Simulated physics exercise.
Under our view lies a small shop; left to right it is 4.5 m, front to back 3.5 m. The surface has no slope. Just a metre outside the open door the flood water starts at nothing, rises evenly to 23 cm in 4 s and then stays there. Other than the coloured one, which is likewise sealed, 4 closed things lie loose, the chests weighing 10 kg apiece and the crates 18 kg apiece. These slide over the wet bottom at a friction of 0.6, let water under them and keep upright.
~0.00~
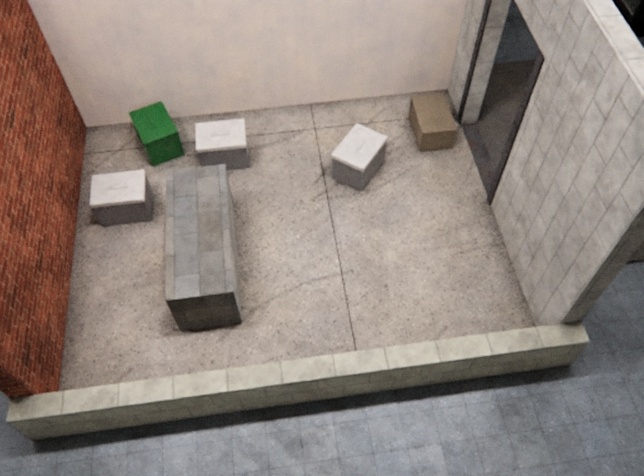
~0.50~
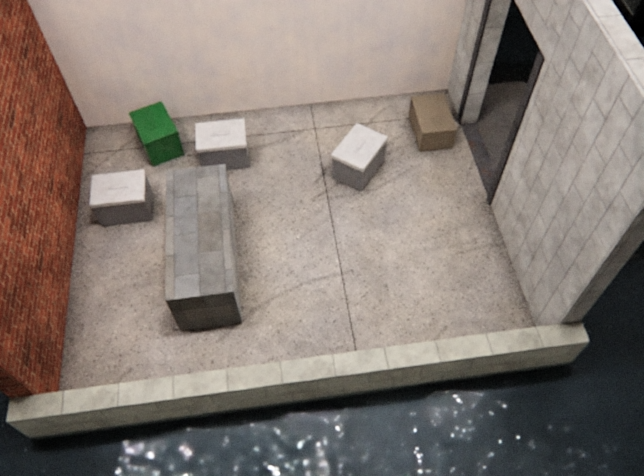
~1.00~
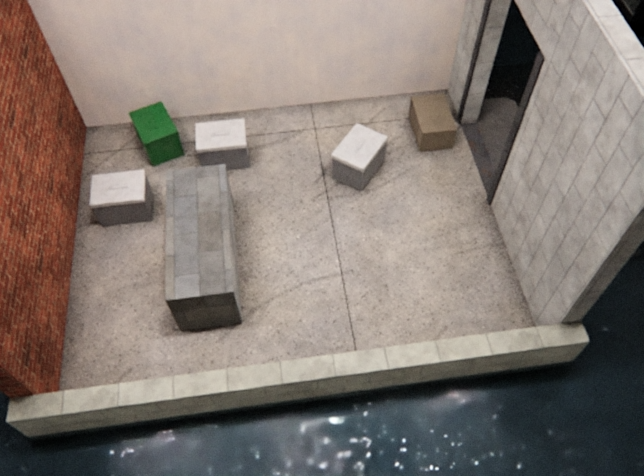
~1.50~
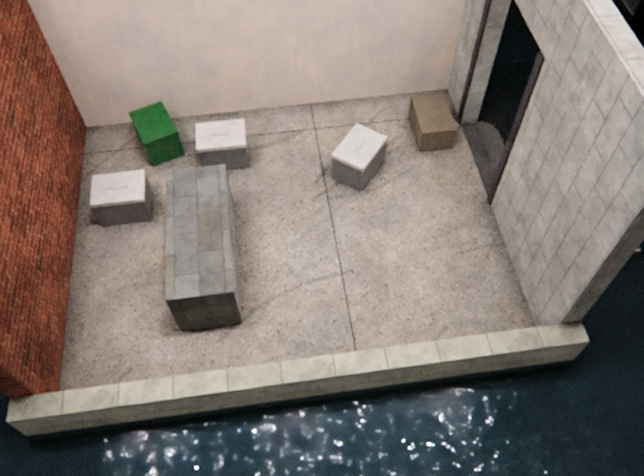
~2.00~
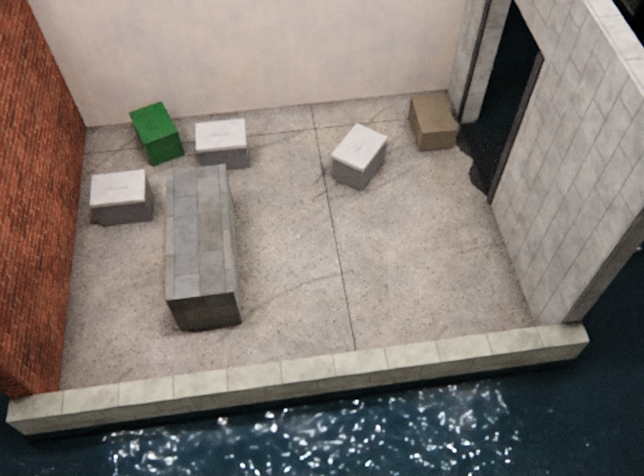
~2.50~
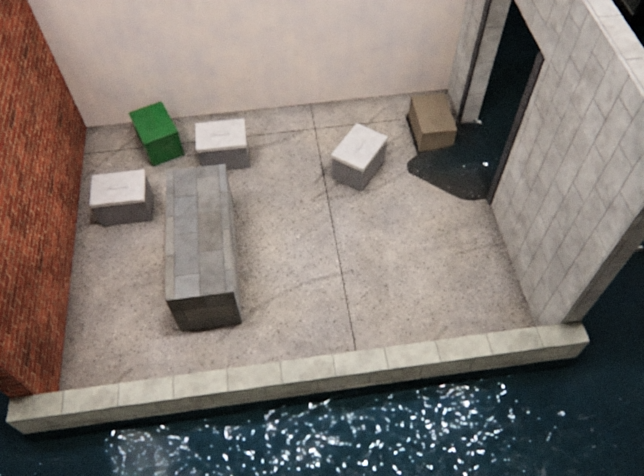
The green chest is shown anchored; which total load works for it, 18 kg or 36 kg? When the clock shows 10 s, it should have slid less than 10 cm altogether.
Only 36 kg.
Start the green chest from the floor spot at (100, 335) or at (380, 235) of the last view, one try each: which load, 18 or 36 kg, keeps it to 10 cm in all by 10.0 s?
Well, at the first spot you need the heavier weight, and at the second you need the heavier weight.
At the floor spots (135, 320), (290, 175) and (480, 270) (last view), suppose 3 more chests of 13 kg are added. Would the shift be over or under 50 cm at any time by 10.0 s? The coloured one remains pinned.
Order as asked: Stays within / goes beyond / stays within.
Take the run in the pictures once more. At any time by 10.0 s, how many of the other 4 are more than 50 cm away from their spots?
4 in all.
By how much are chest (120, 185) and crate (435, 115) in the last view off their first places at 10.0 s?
Respectively 80 and 250 centimetres.
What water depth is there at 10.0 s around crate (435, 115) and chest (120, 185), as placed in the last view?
Close to 14 and 10 centimetres.
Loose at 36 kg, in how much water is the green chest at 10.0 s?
13 cm, roughly.
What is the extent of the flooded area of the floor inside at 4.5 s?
The covered patch comes to about 7.0 m2.
After 3.5 s the green chest would be 0 cm from its start with 18 kg and 0 cm from its start with 36 kg; 0 cm of water round it then.
After 4.5 s the green chest would be 0 cm from its start with 18 kg and 0 cm from its start with 36 kg; 0 cm of water round it then.
After 7.0 s the green chest would be 19 cm from its start with 18 kg and 2 cm from its start with 36 kg; 6 cm of water round it then.
After 10.0 s the green chest would be 61 cm from its start with 18 kg and 2 cm from its start with 36 kg; 13 cm of water round it then.
